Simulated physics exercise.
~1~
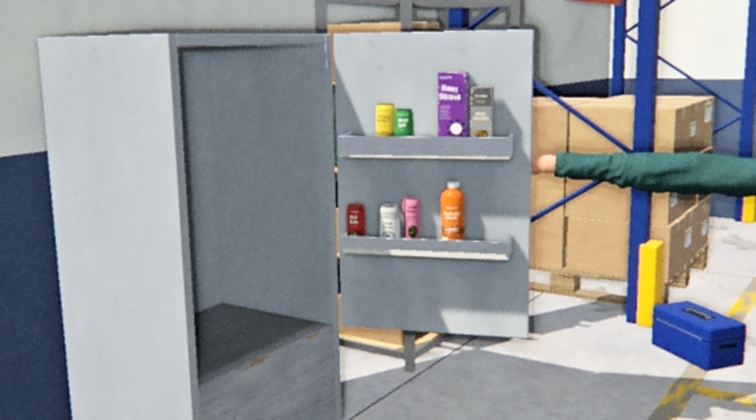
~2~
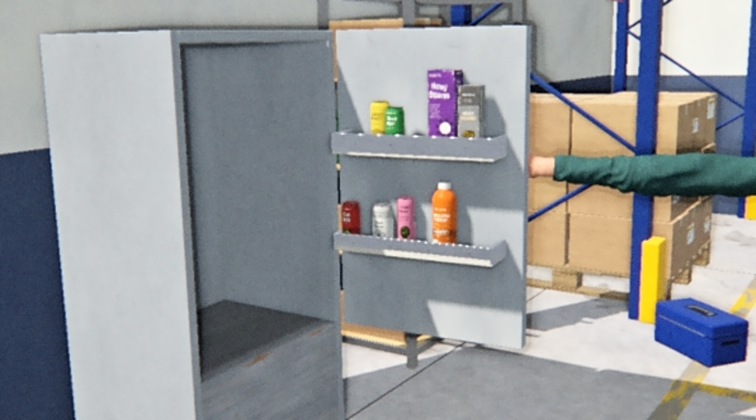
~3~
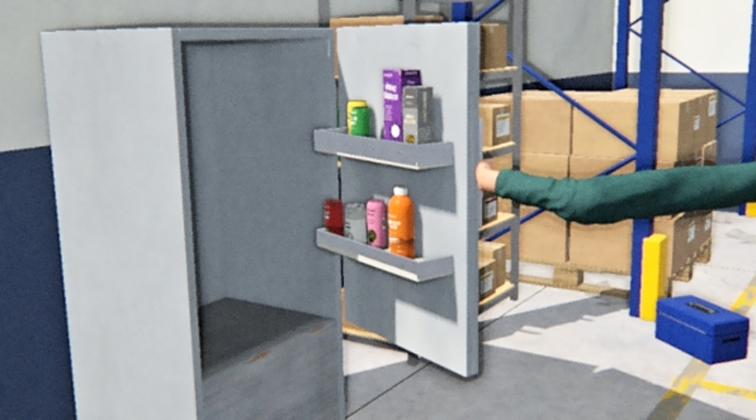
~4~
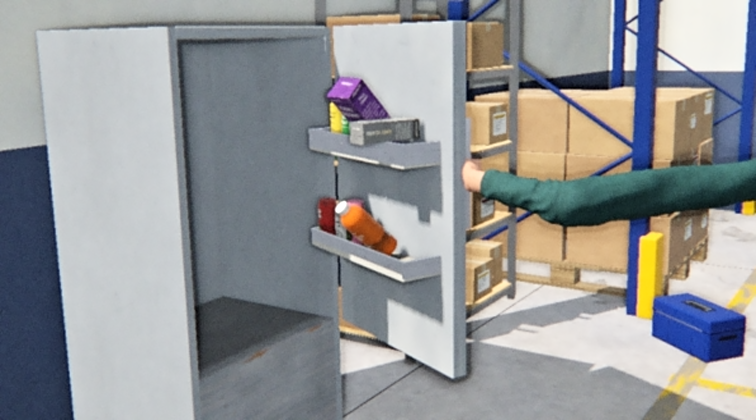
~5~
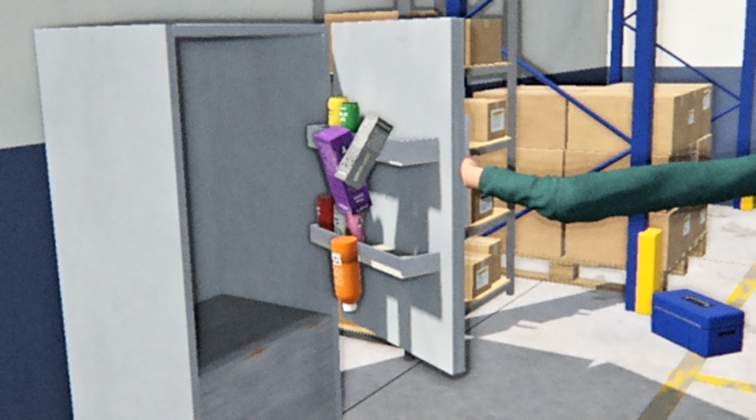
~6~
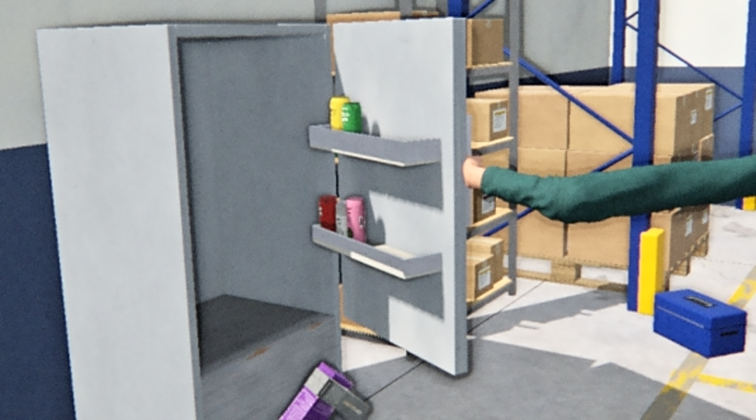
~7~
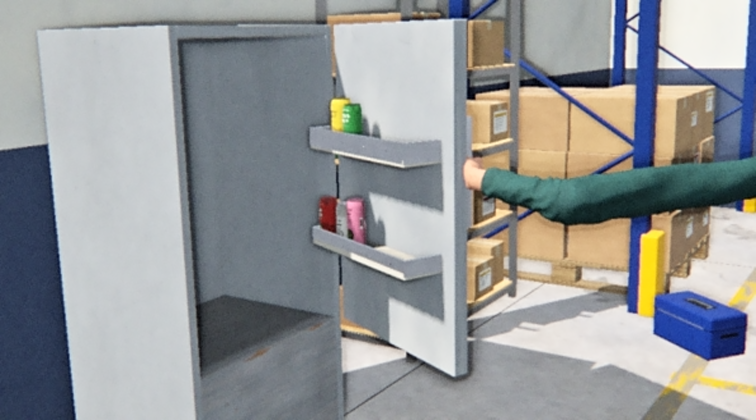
Two cartons and an orange bottle tumble off the door racks as a hand swings it.
